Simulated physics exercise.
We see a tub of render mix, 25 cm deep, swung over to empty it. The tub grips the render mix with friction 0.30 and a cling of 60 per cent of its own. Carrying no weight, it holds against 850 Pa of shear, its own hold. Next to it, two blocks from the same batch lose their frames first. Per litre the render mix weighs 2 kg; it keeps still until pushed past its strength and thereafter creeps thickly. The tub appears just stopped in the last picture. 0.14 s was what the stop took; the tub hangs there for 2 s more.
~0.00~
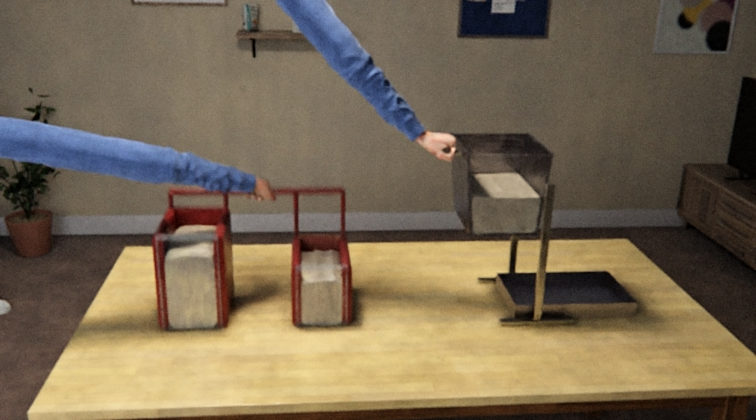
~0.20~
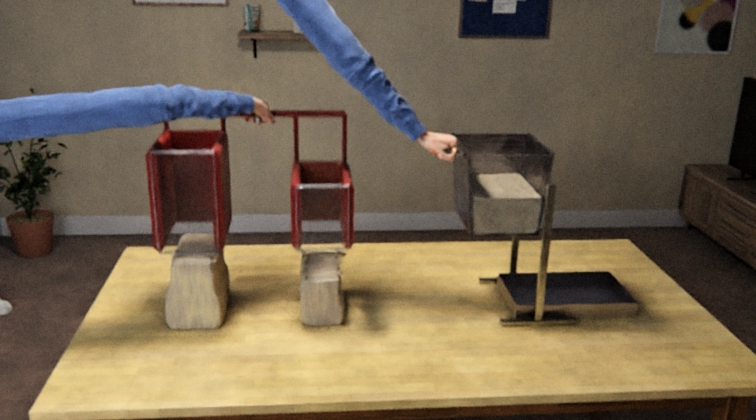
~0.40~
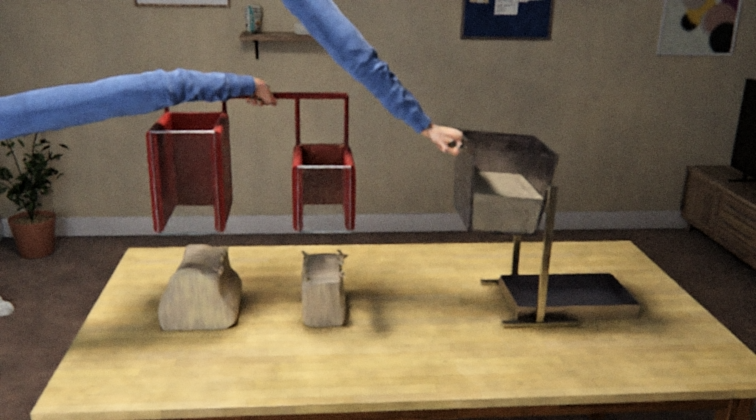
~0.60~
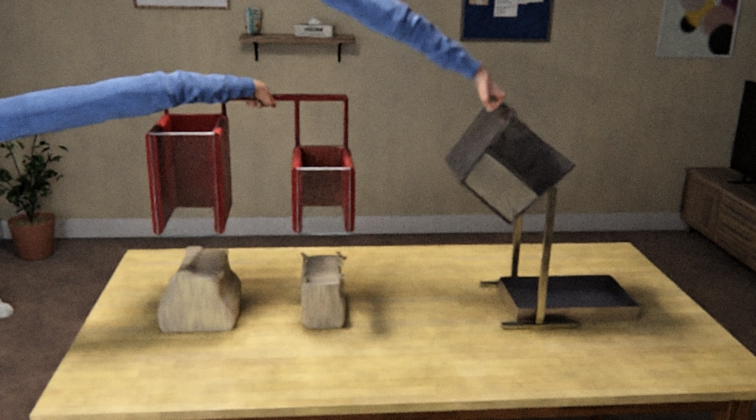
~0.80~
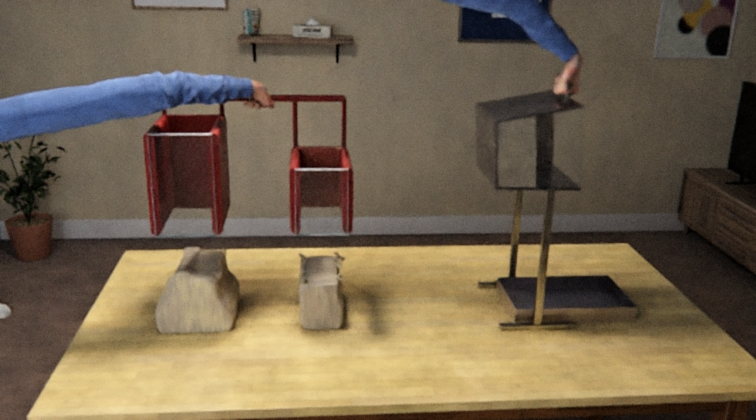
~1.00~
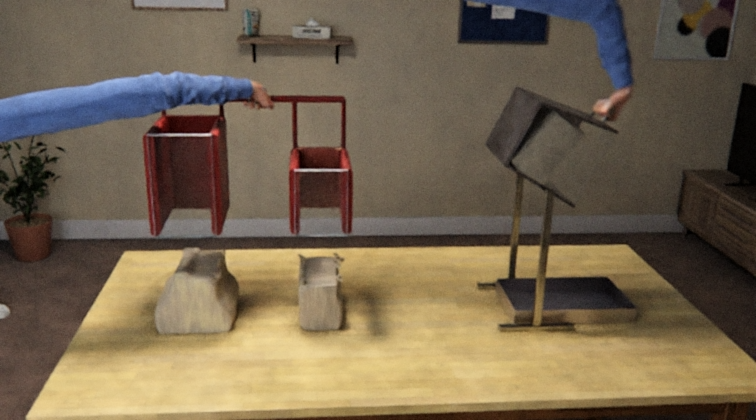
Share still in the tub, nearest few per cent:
0 %.
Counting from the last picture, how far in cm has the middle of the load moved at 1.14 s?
Distance: About 11 cm.
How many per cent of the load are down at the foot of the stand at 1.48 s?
I'd say about 60 per cent of it.
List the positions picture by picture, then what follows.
Handle-side rim at (470, 154), tilt 0 degrees; crest of the render mix at (476, 197); block heights 25 cm, 16 cm (left to right), in the first picture.
Handle-side rim at (471, 155), tilt 0 degrees; crest of the render mix at (477, 198); block heights 23 cm, 16 cm (left to right), in the second picture.
Handle-side rim at (476, 150), tilt 5 degrees; crest of the render mix at (478, 194); block heights 19 cm, 16 cm (left to right), in the third picture.
Handle-side rim at (516, 113), tilt 40 degrees; crest of the render mix at (489, 153); block heights 19 cm, 16 cm (left to right), in the fourth picture.
Handle-side rim at (583, 108), tilt 85 degrees; crest of the render mix at (535, 118); block heights 19 cm, 16 cm (left to right), in the fifth picture.
Handle-side rim at (616, 134), tilt 115 degrees; crest of the render mix at (560, 115); block heights 19 cm, 16 cm (left to right), in the sixth picture.
After 1.14 s, the tub is at 115 degrees and holds 86 %.
After 1.31 s, the tub is at 115 degrees and holds 18 %.
After 1.48 s, the tub is at 115 degrees and holds 0 %.
After 1.65 s, the tub is at 115 degrees and holds 0 %.
After 3.00 s, the tub is at 115 degrees and holds 0 %.
